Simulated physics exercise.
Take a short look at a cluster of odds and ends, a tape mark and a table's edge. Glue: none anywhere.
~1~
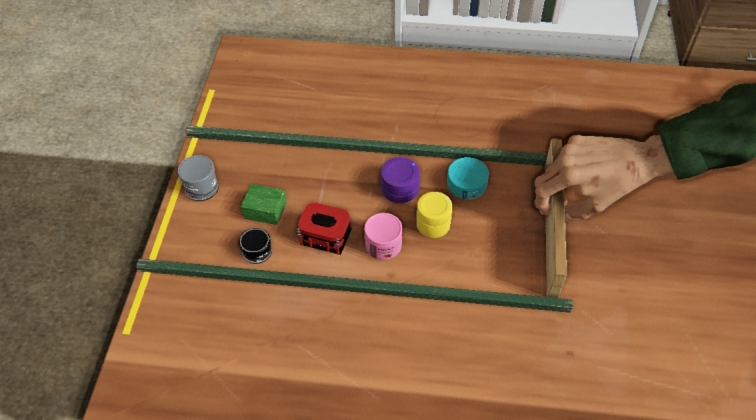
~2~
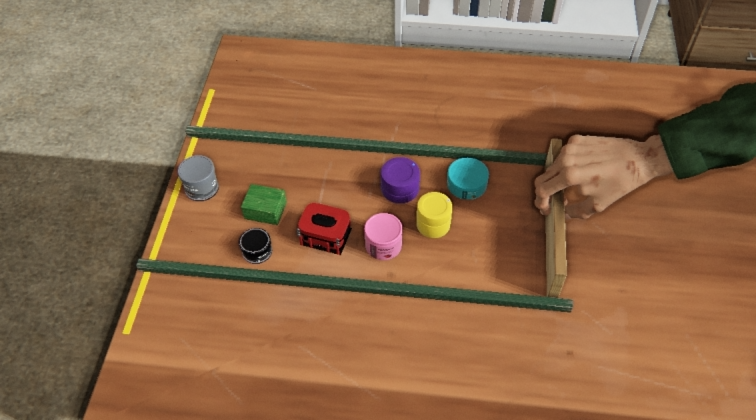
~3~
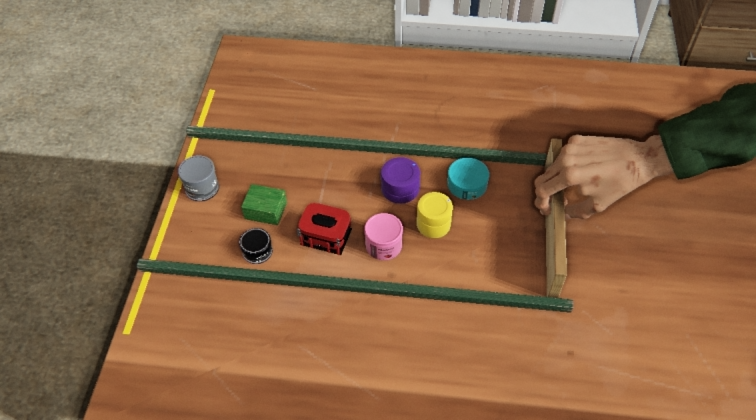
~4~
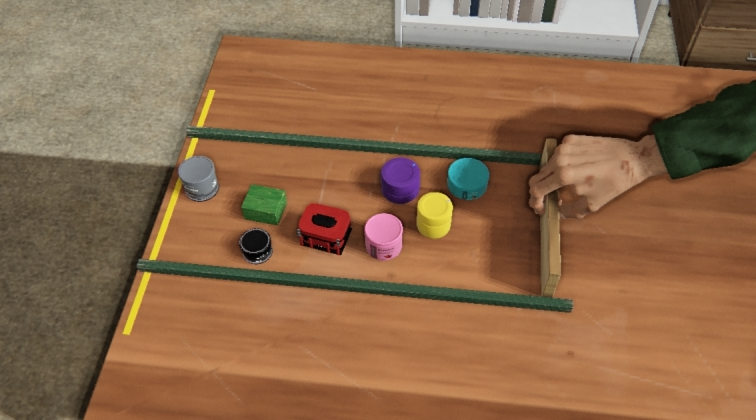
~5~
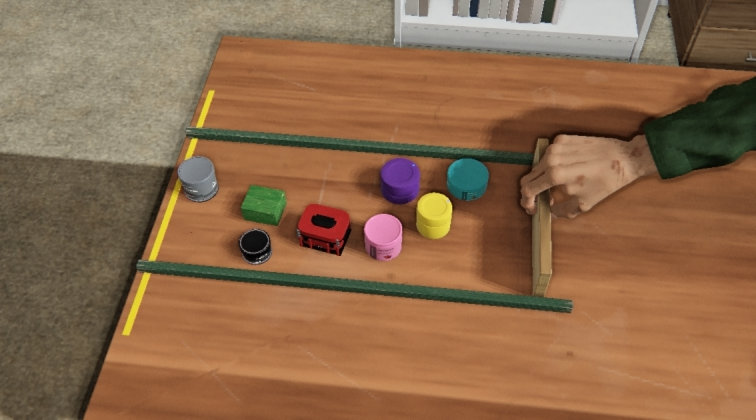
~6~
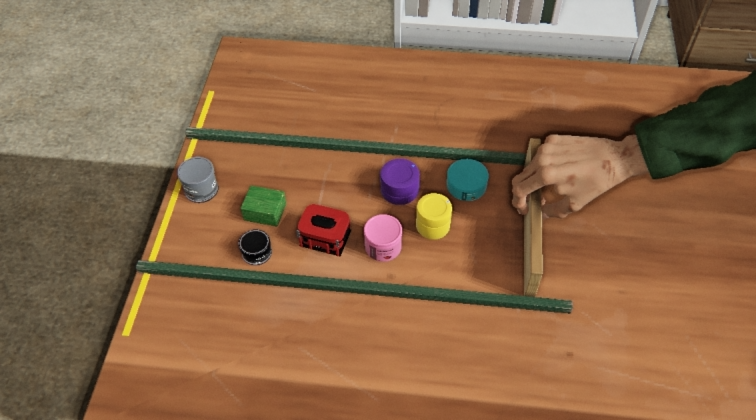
A hand in a green sleeve held a wooden board upright between two green rails, then slid it slightly left, while the colourful tubs, red case and green block stayed still on the table.
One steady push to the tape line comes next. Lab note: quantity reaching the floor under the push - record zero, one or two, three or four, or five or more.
More than four go.
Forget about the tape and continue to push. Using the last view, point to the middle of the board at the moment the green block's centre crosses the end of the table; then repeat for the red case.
About (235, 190), and about (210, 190) for the other.
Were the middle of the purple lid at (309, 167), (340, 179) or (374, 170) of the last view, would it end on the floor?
Taking the spots in turn, it gets knocked off, then gets knocked off, then gets knocked off.
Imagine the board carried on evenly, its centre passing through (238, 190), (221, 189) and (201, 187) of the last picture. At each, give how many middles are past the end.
Respectively, 1, 2 and 3.
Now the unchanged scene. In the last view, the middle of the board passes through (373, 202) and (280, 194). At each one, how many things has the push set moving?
Counts: 5, 8.
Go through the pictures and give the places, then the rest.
In the first picture, grey pot (199, 178); green block (264, 204); black pot (256, 246); board (555, 216); tape (174, 197).
In the second picture, green block (264, 205); yellow lid (434, 215).
In the third picture, black pot (256, 246); turquoise tub (468, 179).
In the fourth picture, grey pot (199, 179); board (549, 216).
In the fifth picture, green block (264, 205); red case (325, 229).
In the sixth picture, grey pot (199, 180); green block (264, 206); black pot (256, 247); board (532, 215); tape (174, 199).
Soon after, none off yet; grey pot at rest near (199, 180); green block at rest near (264, 206); black pot at rest near (256, 247).
After that, none off yet; grey pot at rest near (199, 180); green block displaced about its own width near (242, 196); black pot moving near (251, 250).
And then, none off yet; grey pot tilting well over near (149, 173); green block displaced well along near (168, 180); black pot displaced well along near (183, 251).
In the end, the number that fall off is five or more; gone, turquoise tub, yellow lid, purple lid, pink tub, red case, black pot, green block and grey pot.
